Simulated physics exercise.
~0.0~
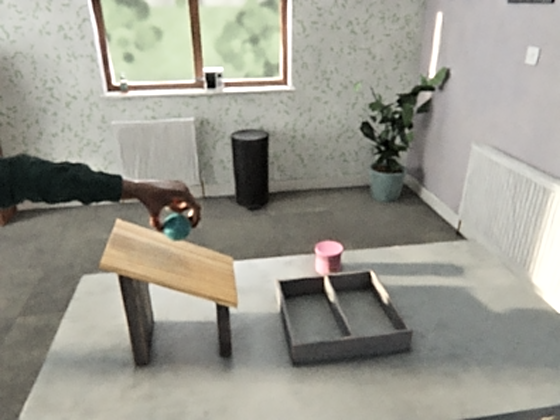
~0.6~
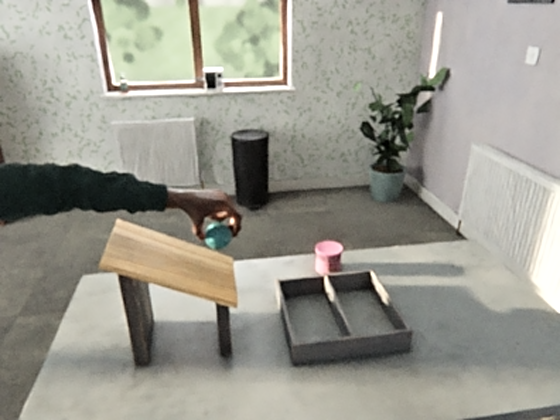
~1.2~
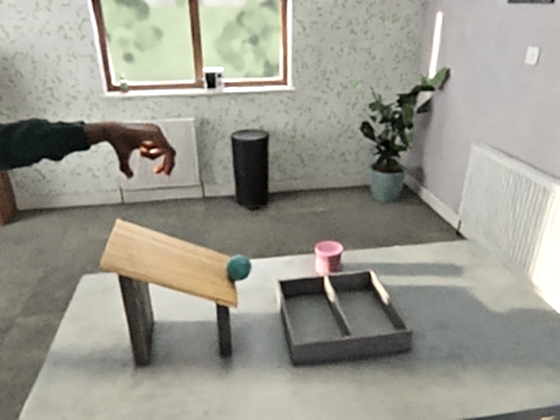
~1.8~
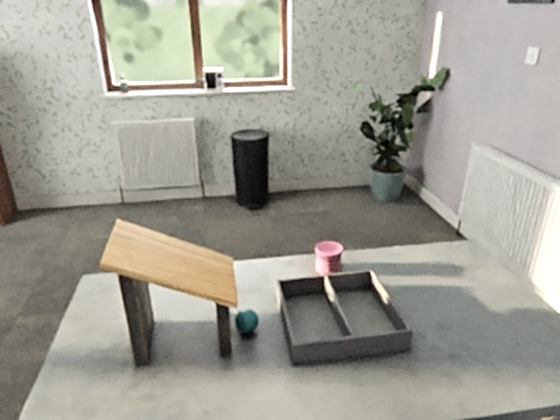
The video shows a hand carrying a turquoise ball rightward over a sloped wooden board, beside a divided tray and a pink tin. The hand lets go and withdraws, and the ball drops past the board's lower edge, ending between the board and the tray, outside its bays.
